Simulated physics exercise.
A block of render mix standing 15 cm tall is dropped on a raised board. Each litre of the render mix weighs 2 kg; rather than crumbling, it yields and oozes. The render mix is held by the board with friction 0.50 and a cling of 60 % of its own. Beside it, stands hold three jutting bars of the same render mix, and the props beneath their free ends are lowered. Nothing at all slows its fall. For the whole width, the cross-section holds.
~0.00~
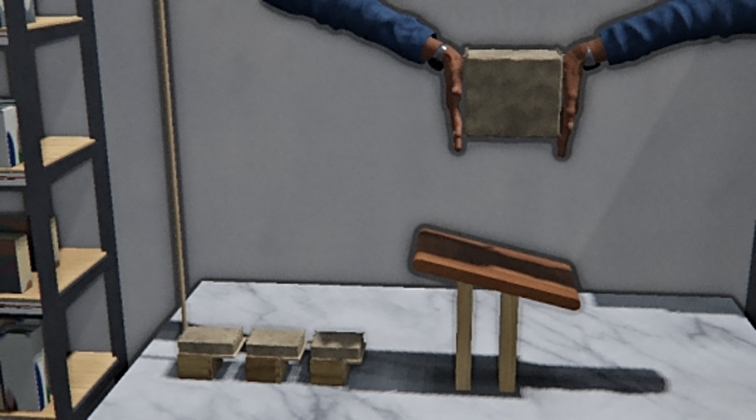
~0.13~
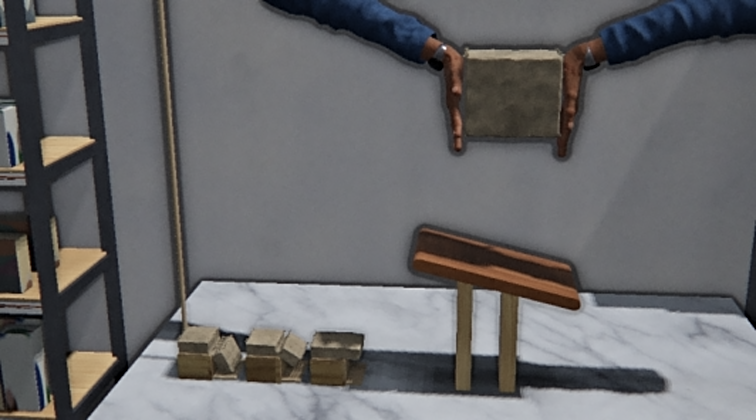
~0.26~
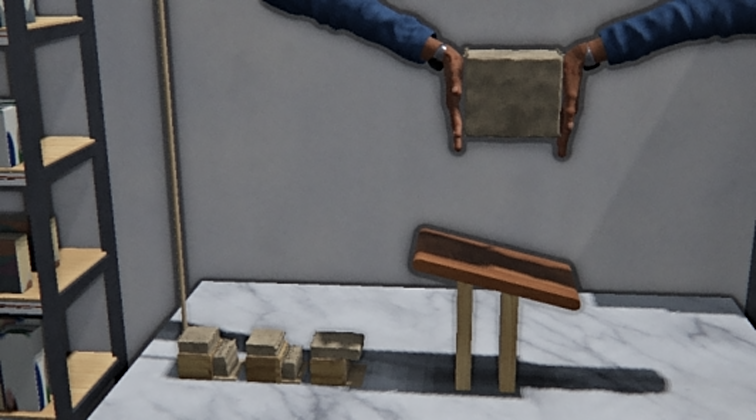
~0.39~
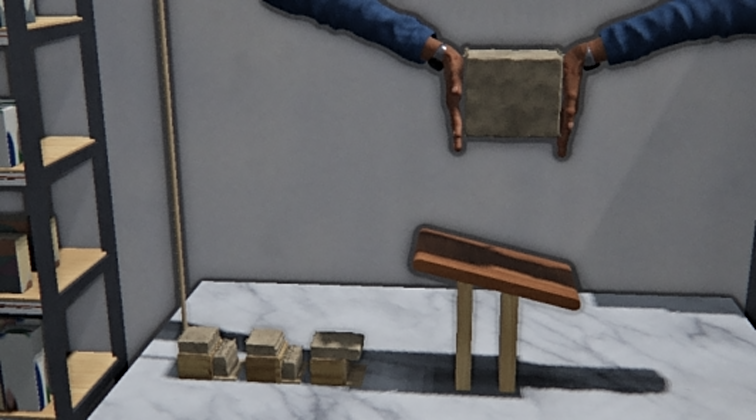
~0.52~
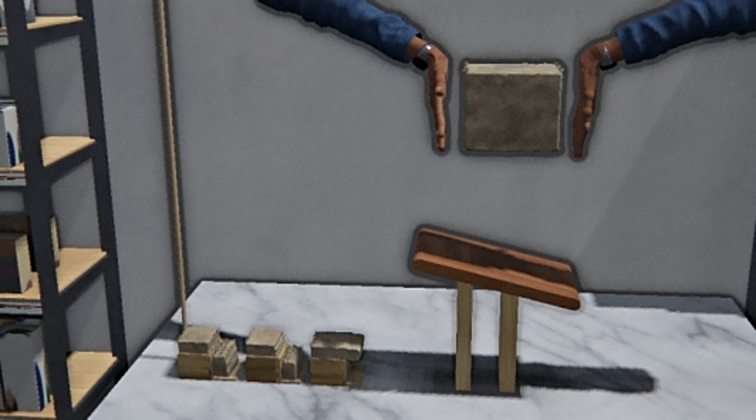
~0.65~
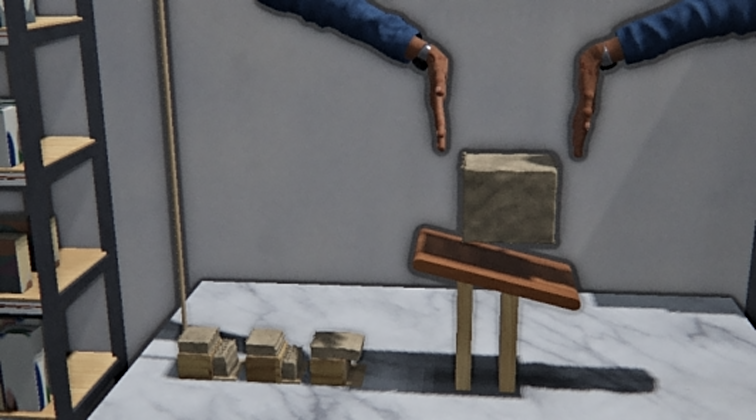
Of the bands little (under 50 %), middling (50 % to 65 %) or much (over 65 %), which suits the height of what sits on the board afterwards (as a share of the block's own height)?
Middling.
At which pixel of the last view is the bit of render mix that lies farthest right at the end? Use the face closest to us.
Roughly at the pixel (575, 282).
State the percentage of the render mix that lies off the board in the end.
30 % off the board.
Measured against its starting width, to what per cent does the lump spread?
160 %.
By 0.77 s, it stands 55 % of its first height and none has gone off the board.
By 0.90 s, it stands 55 % of its first height and none has gone off the board.
By 1.03 s, it stands 55 % of its first height and 28 % has gone off the board.
By 1.17 s, it stands 55 % of its first height and 28 % has gone off the board.
By 1.50 s, at the end, it stands 55 % of its first height and 28 % has gone off the board.
